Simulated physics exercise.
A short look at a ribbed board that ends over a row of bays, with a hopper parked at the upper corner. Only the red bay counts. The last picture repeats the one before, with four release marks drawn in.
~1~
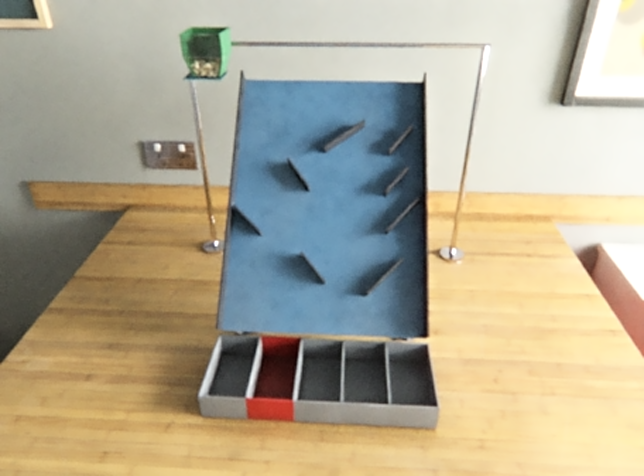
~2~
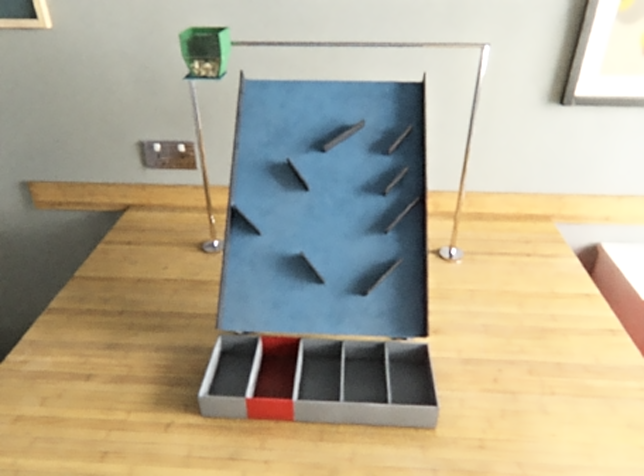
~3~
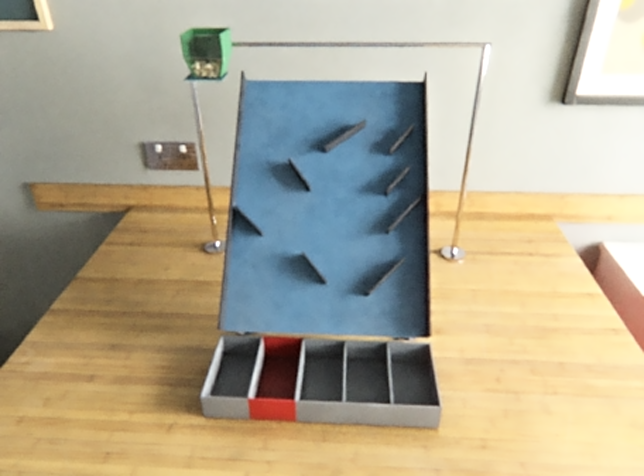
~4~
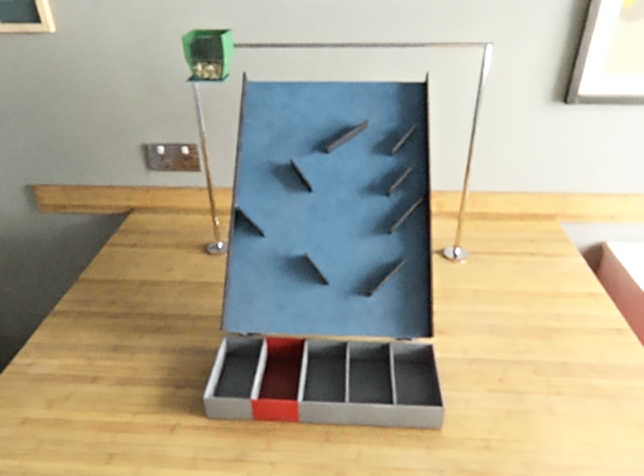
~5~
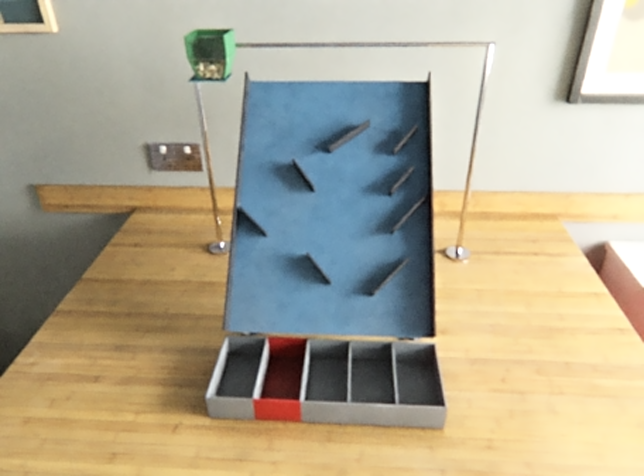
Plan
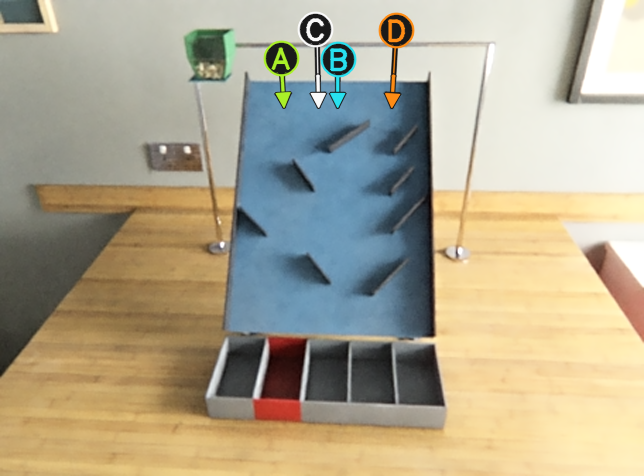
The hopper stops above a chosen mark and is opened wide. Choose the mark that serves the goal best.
A.
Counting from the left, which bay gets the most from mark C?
The fourth from the left.
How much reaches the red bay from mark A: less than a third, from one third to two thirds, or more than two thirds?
From one third to two thirds.
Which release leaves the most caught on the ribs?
B does.
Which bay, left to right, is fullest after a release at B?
The fourth from the left.
On the marked copy, mark A meets the board at (283, 102); mark B meets the board at (337, 102); mark C meets the board at (318, 102); mark D meets the board at (392, 102).
For mark A, about two thirds in the red bay, about a third in other bays, a stray few outside the box.
For mark B, none in the red bay, most in other bays, a small part held on the board.
For mark C, a stray few in the red bay, nearly all in other bays.
For mark D, none in the red bay, nearly all in other bays, a small part outside the box.
